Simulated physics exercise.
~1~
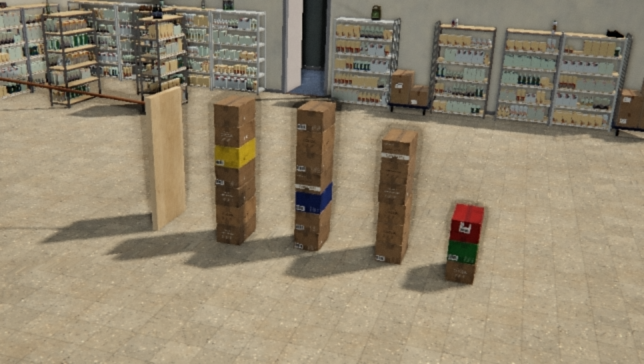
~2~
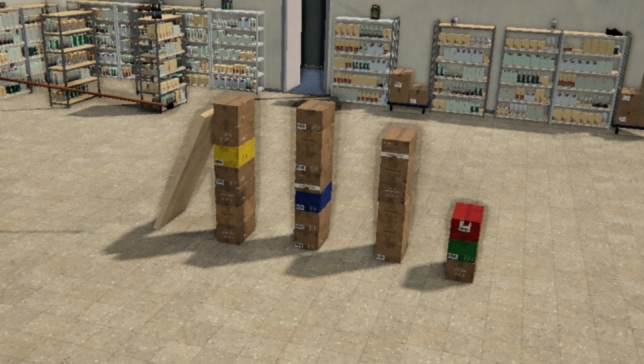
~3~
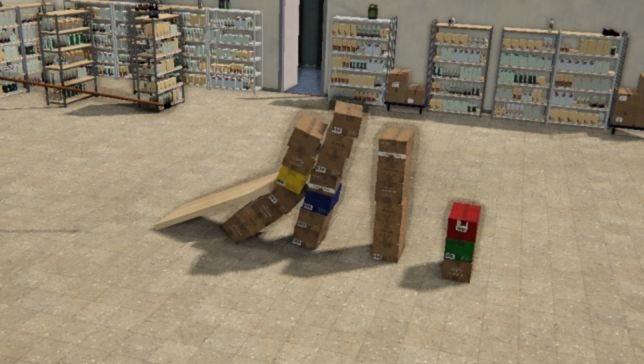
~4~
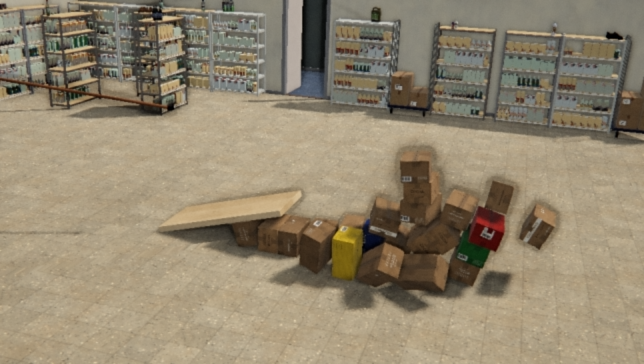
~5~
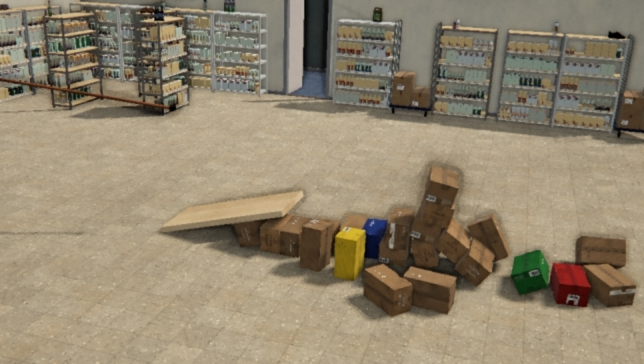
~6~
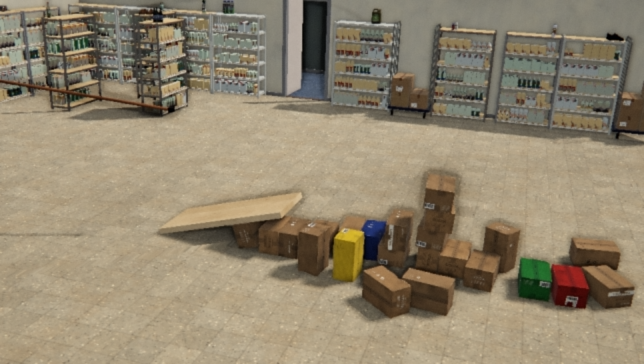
In a warehouse, a toppling board knocks columns of cartons rightward into one another, leaving the red and green cartons upside down.
